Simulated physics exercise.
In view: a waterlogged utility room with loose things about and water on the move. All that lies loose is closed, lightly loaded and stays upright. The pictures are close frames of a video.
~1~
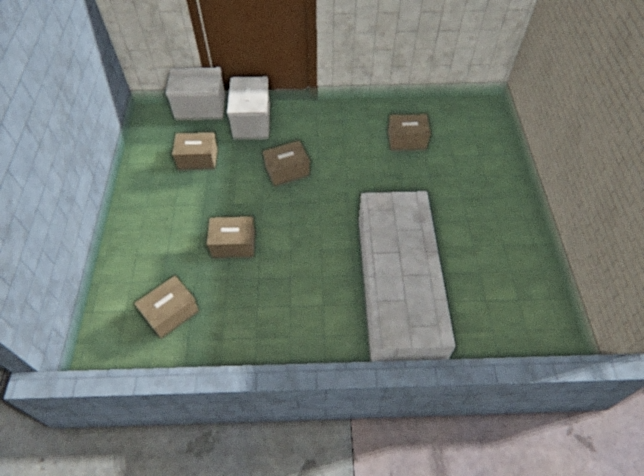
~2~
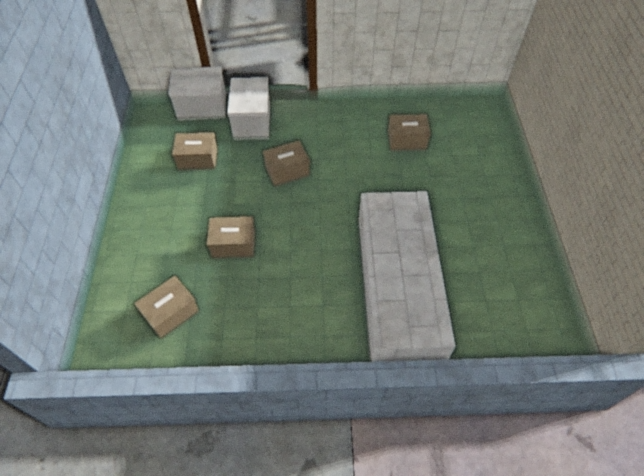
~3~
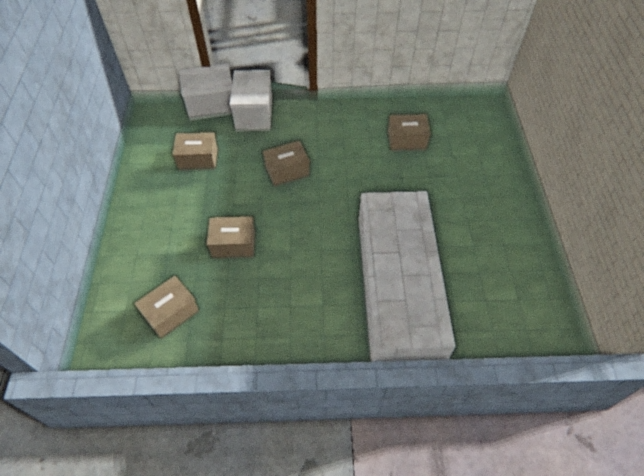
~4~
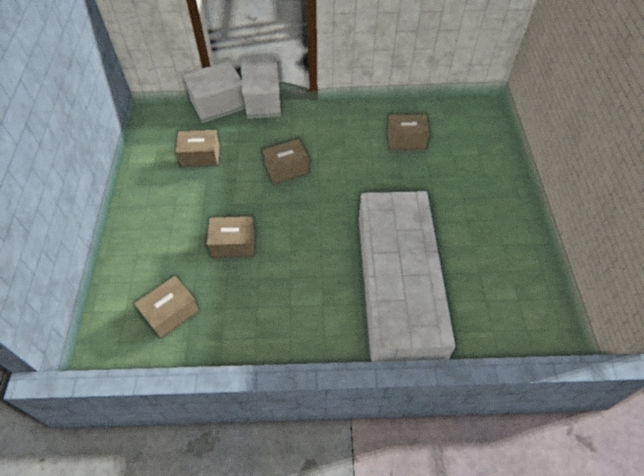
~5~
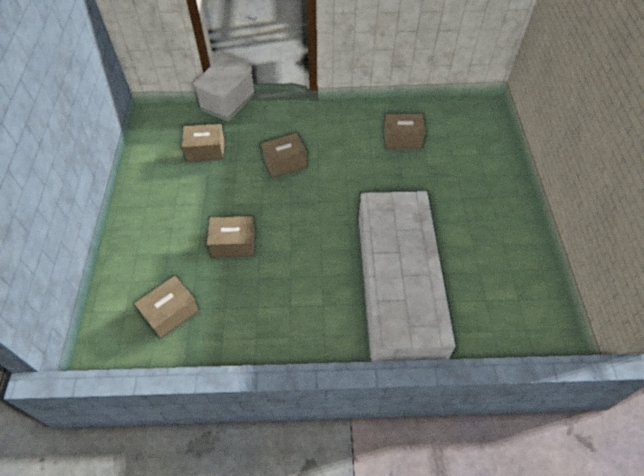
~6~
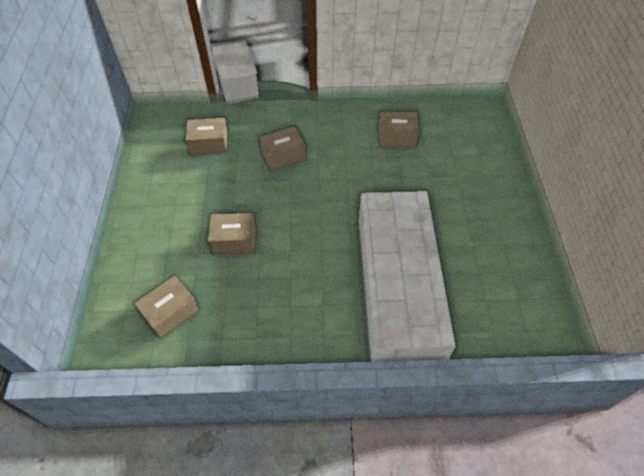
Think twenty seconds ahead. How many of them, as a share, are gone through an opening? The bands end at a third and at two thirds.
Share: Two thirds or above.
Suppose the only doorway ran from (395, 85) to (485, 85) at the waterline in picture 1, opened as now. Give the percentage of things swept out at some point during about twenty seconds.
Some 90 per cent.
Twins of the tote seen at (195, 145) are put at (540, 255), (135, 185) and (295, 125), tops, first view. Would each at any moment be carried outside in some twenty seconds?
In that order: Still in, yes, through.
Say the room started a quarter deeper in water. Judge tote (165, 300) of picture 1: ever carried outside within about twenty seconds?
My call: Inside.
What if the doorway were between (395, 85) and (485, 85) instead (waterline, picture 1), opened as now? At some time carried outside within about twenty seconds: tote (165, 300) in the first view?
Answer: Inside.
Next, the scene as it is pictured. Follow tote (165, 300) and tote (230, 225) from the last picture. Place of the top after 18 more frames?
Close to (162, 266) and (219, 161).
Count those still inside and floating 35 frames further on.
It comes to 1.
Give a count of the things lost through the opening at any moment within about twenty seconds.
It comes to 6.
A moment on, 2 of 7 are out; 5 afloat.
Next, 5 of 7 are out; 2 afloat.
Later, 6 of 7 are out; 1 afloat.
In the end, 6 of 7 are out; 1 afloat.
